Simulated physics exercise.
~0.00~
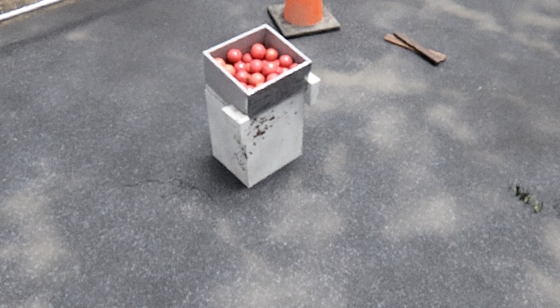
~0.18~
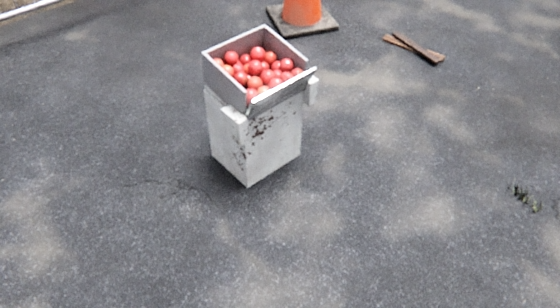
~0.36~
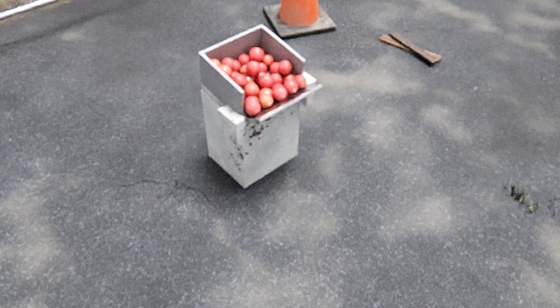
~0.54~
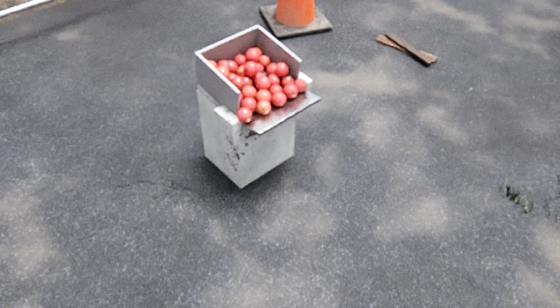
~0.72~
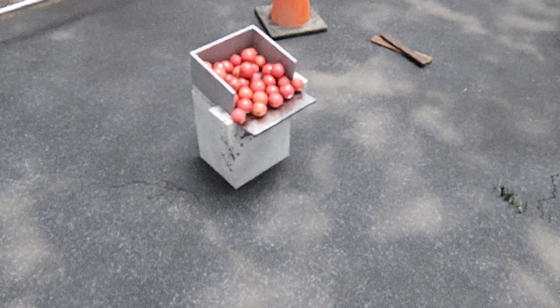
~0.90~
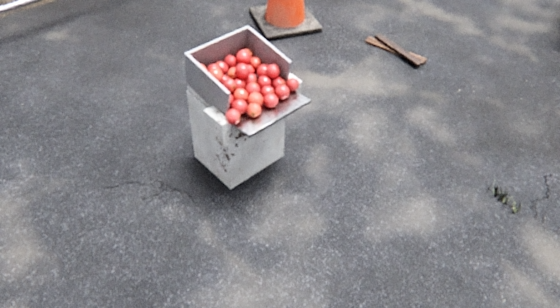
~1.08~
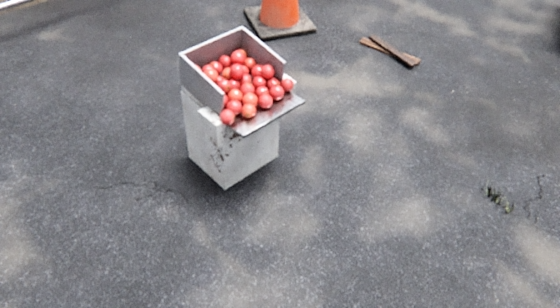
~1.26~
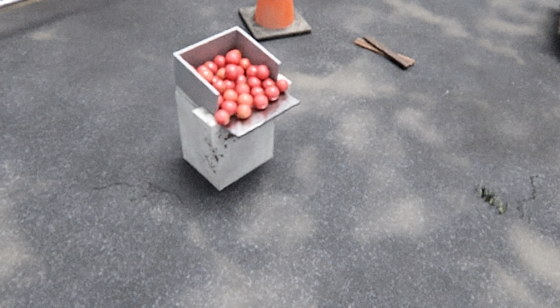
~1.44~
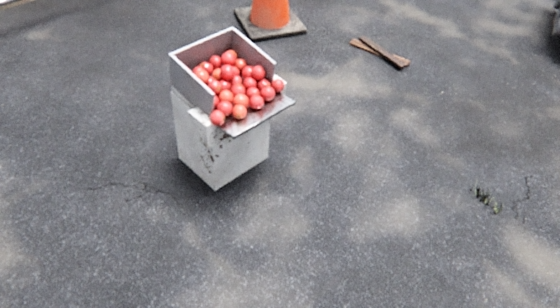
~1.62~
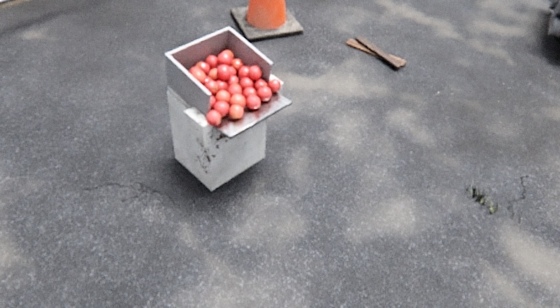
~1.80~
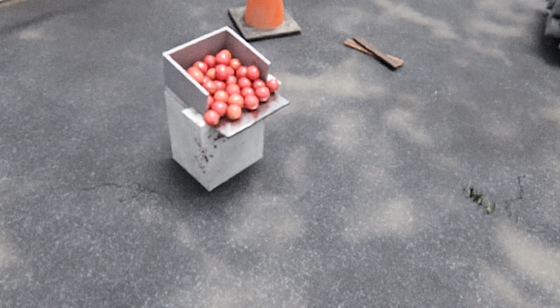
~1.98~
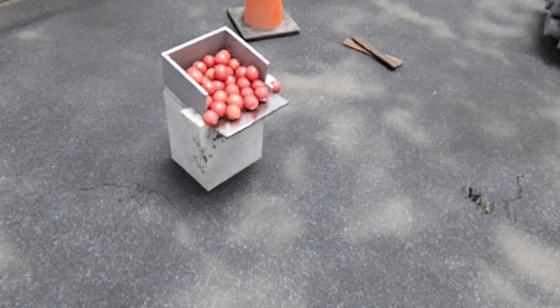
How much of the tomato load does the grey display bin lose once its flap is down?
It loses very little, fewer than one in six of the tomatoes. Nearly all of them stay heaped in the bin and on its lowered flap.
A grey display bin filled with red tomatoes sits on a pale, scuffed stand on dark, sun-dappled asphalt, seen from above. An orange cone stands behind it, with crossed brown strips lying to the right. The flap along the bin's front right side tips outward and lowers, and the tomatoes slump forward through the opening onto it. They then settle into a sloping heap, while the view pans slightly right and everything drifts left. At the end the flap stays down, and nearly all the tomatoes remain heaped in the bin and on the flap.
